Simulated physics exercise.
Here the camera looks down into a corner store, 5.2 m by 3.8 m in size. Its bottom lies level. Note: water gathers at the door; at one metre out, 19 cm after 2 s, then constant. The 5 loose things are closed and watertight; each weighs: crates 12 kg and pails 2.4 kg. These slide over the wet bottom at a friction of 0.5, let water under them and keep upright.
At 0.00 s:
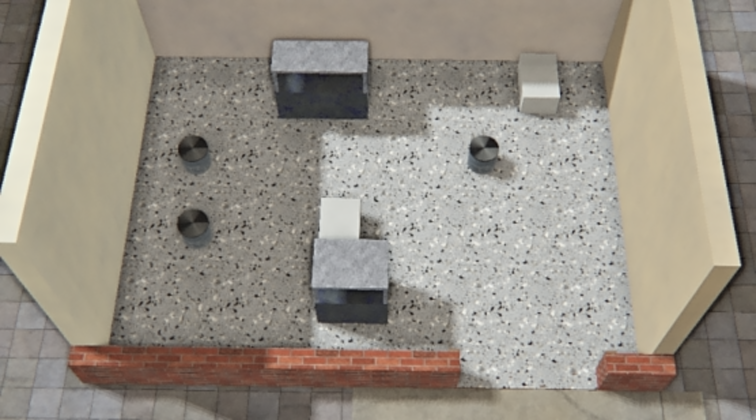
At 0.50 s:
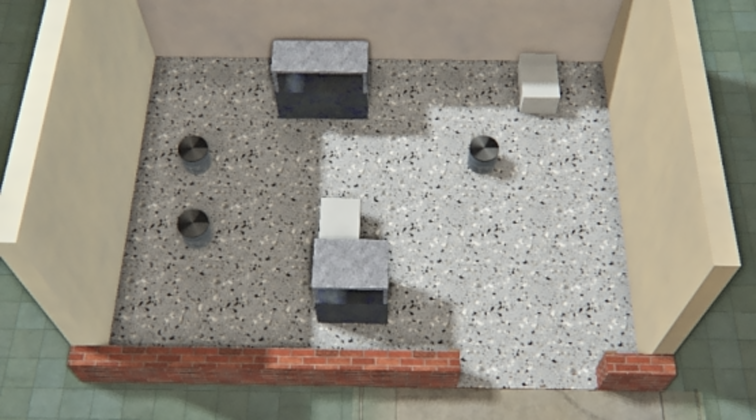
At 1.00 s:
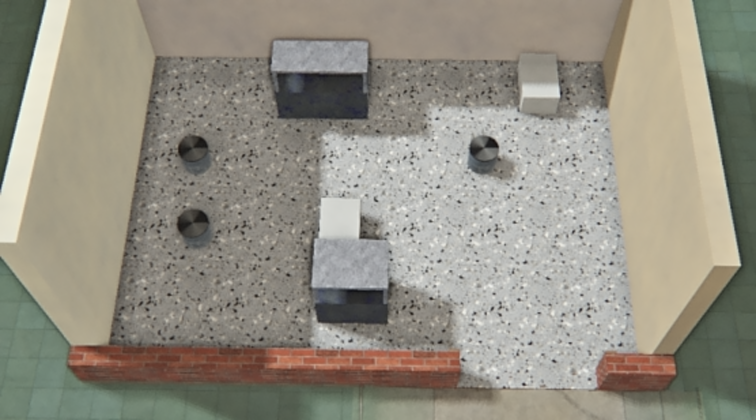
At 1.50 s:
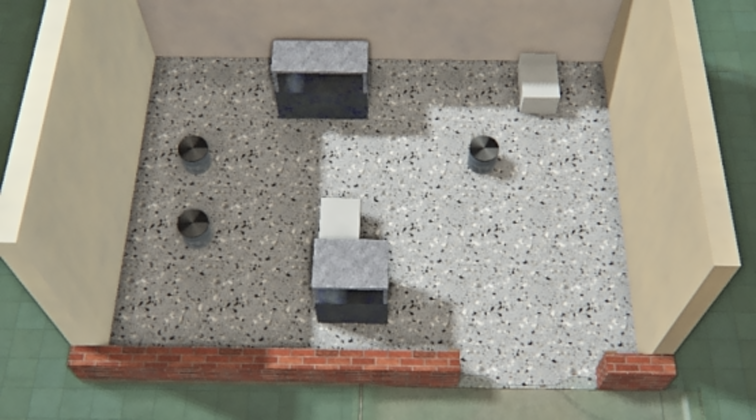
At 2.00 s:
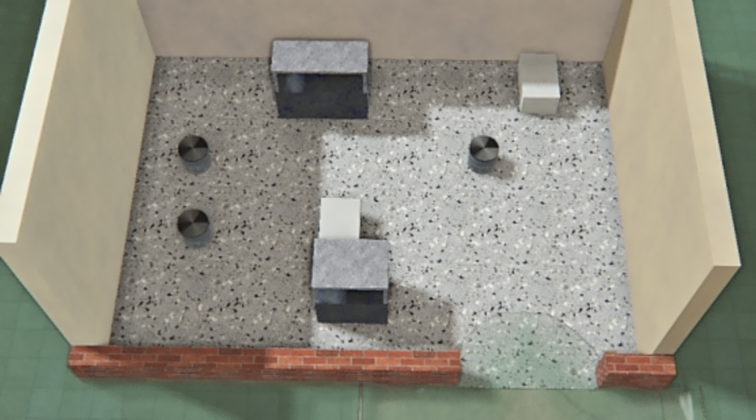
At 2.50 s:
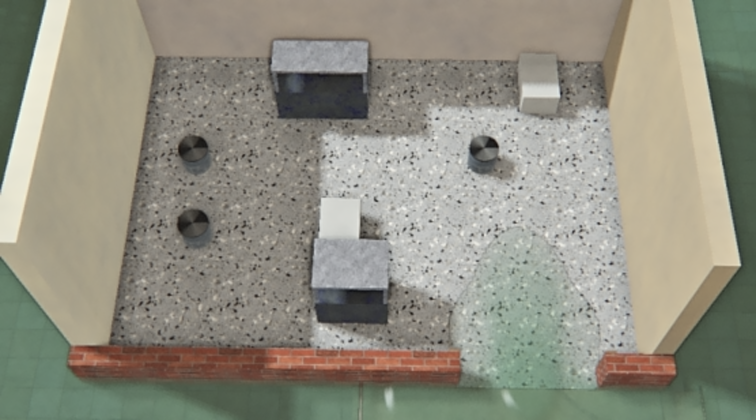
Greenish water surrounds the store, then spreads in through the doorway across the speckled floor.
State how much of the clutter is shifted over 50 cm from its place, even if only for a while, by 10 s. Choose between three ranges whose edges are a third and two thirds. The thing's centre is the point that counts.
The range is the middle one, a third to two thirds.
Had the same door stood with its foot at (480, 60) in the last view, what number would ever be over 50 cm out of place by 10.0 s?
Then the count would be 2.
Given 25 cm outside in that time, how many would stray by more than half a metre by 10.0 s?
You'd get 4 in that case.
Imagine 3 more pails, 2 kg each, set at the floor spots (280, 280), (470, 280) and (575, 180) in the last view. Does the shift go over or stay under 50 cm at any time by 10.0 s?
Inside the limit, then above the limit, then above the limit.
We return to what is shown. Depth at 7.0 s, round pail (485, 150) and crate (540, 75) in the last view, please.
First about 9 cm, second about 10 cm.
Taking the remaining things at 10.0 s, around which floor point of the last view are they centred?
(250, 183).
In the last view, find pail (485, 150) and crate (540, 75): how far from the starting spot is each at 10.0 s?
First 350 cm, then 150 cm.
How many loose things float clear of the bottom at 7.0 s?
At that instant the tally stands at 2.
After 3.5 s 0 of 5 are over 50 cm from their spots; 0 afloat.
After 4.5 s 1 of 5 are over 50 cm from their spots; 1 afloat.
After 7.0 s 2 of 5 are over 50 cm from their spots; 2 afloat.
After 10.0 s 3 of 5 are over 50 cm from their spots, and 3 have been at some point; 4 afloat.
